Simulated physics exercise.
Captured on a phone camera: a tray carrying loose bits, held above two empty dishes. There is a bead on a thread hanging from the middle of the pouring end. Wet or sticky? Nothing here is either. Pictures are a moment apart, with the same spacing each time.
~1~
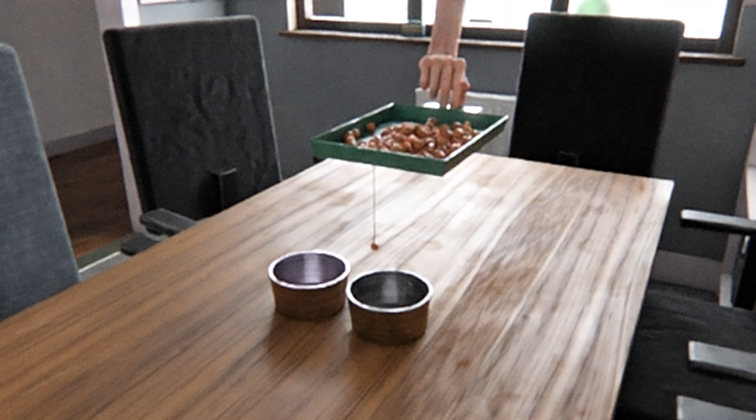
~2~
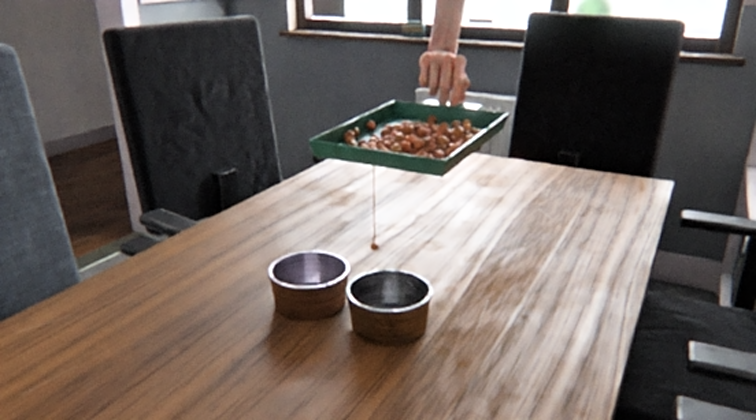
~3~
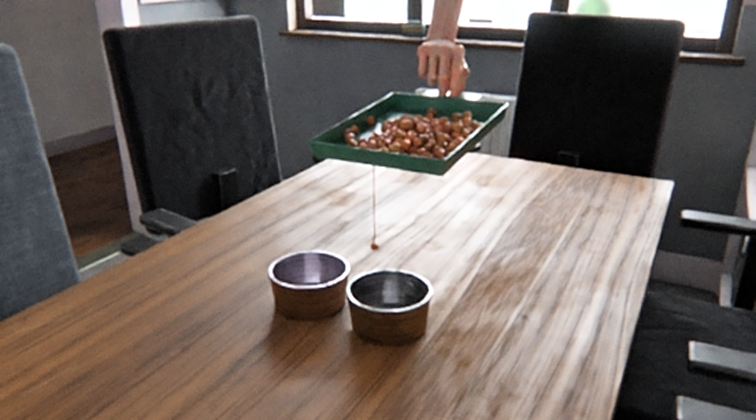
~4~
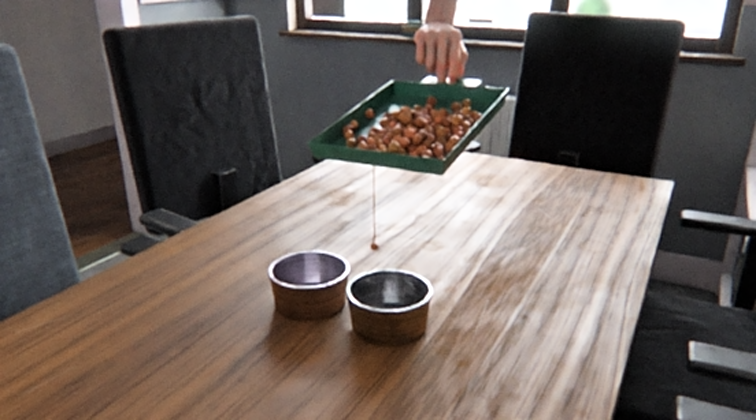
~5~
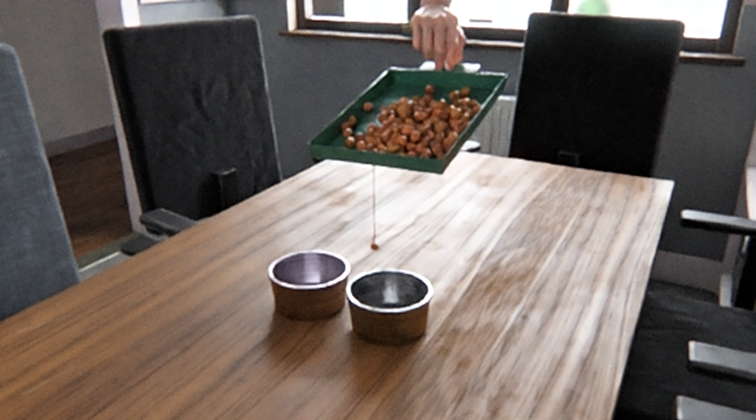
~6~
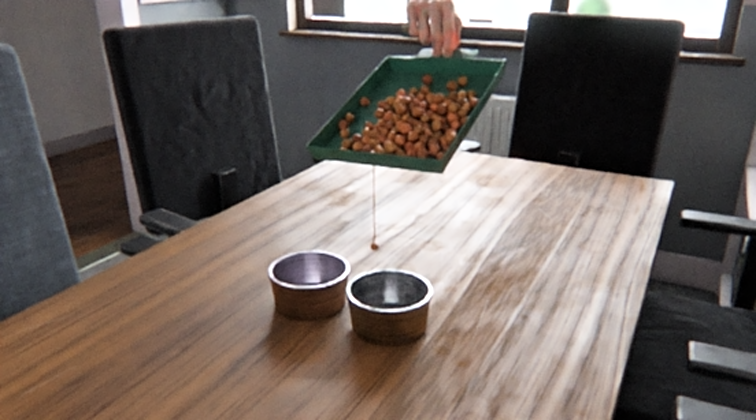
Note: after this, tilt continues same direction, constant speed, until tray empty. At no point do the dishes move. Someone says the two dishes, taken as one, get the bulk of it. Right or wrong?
Right, they get more than half.
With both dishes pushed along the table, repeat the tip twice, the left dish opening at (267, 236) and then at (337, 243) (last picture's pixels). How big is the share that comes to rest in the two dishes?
Trial 1 near 20 percent, trial 2 near 0 percent.
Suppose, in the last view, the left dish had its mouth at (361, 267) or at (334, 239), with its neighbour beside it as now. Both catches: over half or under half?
At place one the minor share; at place two the minor share.
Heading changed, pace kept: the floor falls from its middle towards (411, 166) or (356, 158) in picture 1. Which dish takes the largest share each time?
Place one gives the rightmost dish, place two gives the leftmost dish.
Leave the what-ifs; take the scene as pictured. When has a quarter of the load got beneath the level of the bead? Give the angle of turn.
It is at around 110 degrees by then.
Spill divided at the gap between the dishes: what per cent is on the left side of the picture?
Roughly 80 percent.
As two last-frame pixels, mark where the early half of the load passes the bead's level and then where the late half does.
I'd place the first part at (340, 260) and the rest at (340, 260).
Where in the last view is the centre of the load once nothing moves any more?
Near (330, 301).
Soon after the last picture, tray tipped steeply; nearly all on the tray; a stray few in the air.
A little later, tray tipped past a quarter turn; about half on the tray; a small part in the right dish; a small part in the left dish; a stray few outside both; about half in the air.
Later still, tray tipped past a quarter turn; about a third in the right dish; about half in the left dish; about a quarter outside both.
At rest, tray tipped past a quarter turn; about a third in the right dish; about half in the left dish; about a quarter outside both.
